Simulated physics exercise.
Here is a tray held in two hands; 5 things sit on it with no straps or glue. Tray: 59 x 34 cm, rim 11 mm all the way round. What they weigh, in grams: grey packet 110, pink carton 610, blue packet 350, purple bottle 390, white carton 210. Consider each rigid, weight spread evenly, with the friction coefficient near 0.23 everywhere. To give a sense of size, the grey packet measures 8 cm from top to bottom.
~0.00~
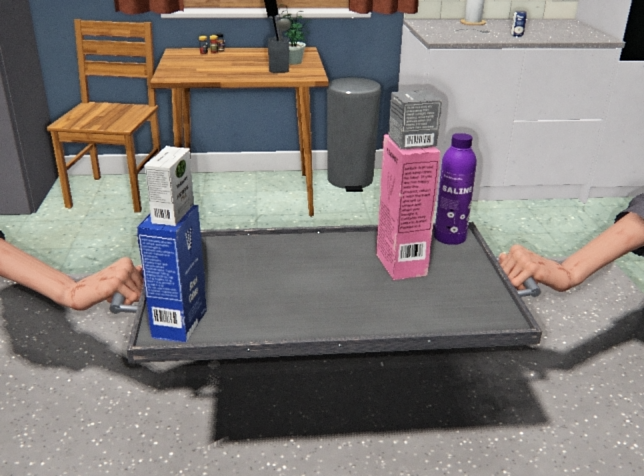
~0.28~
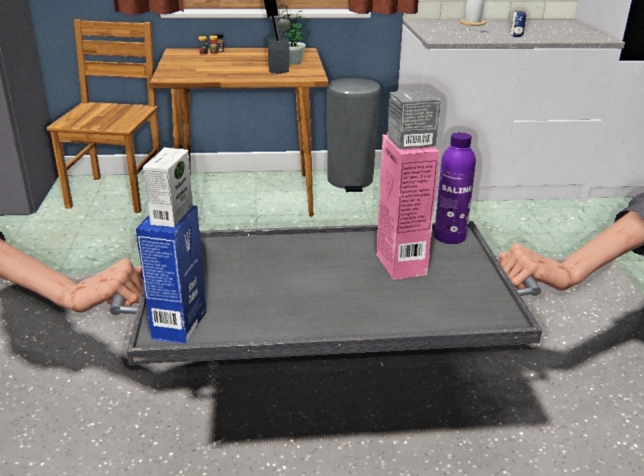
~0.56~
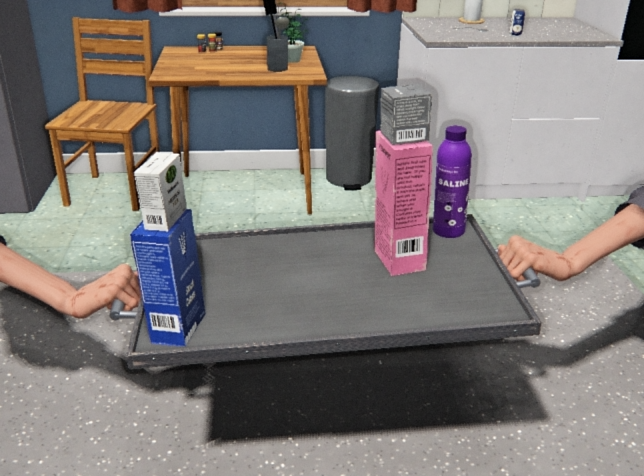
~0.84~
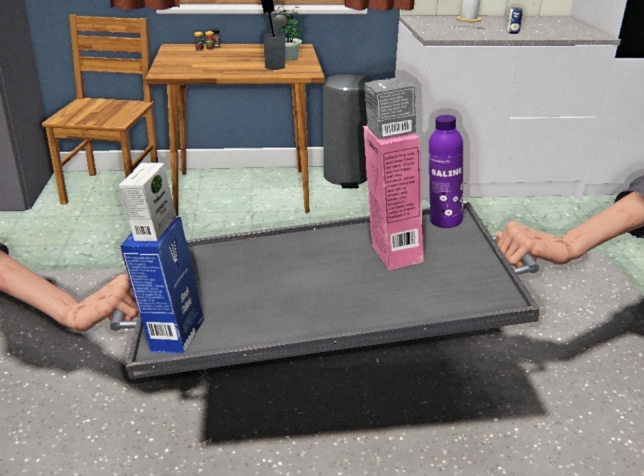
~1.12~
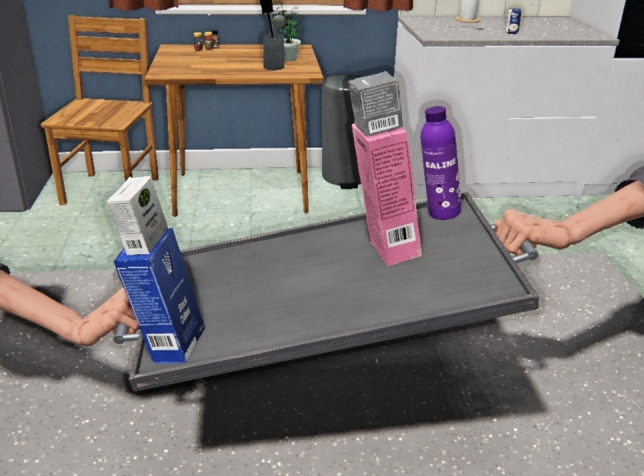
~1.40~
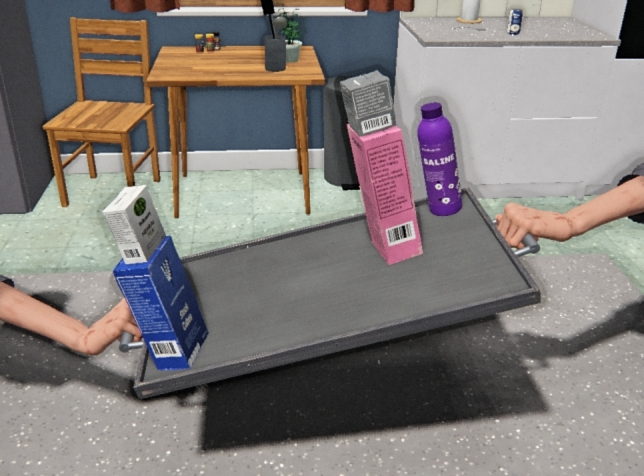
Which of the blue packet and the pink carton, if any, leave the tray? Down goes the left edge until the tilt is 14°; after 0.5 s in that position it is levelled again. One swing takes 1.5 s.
As I see it, the blue packet is missing from the tray, the pink carton is still present on the tray.
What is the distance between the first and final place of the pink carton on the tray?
Roughly 25 centimetres.
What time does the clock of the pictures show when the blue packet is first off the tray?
Somewhere about 1.9 s.
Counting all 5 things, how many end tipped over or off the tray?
4.
Around 1.90 s, tray at 14°, left edge down; white carton now off the tray; blue packet tipped 39° against what carries it near (126, 310); pink carton tipped 4° against what carries it near (361, 195).
Around 2.10 s, tray at 14°, left edge down; blue packet now off the tray; pink carton tipped 26° against what carries it near (334, 204); grey packet tipped 26° against what carries it.
Around 2.30 s, tray at 14°, left edge down; pink carton on its side near (275, 270); grey packet on its side; purple bottle shifted 9 cm.
Around 2.70 s, tray at 10°, left edge down; pink carton on its side near (260, 271); grey packet on its side; purple bottle shifted 16 cm.
Finally (4.1 s), off the tray, blue packet and white carton; on their side or leaning hard on the tray, grey packet and pink carton; not toppled but over 5 cm from the start, purple bottle. In the last view, blue packet near (46, 376), pink carton near (262, 262).
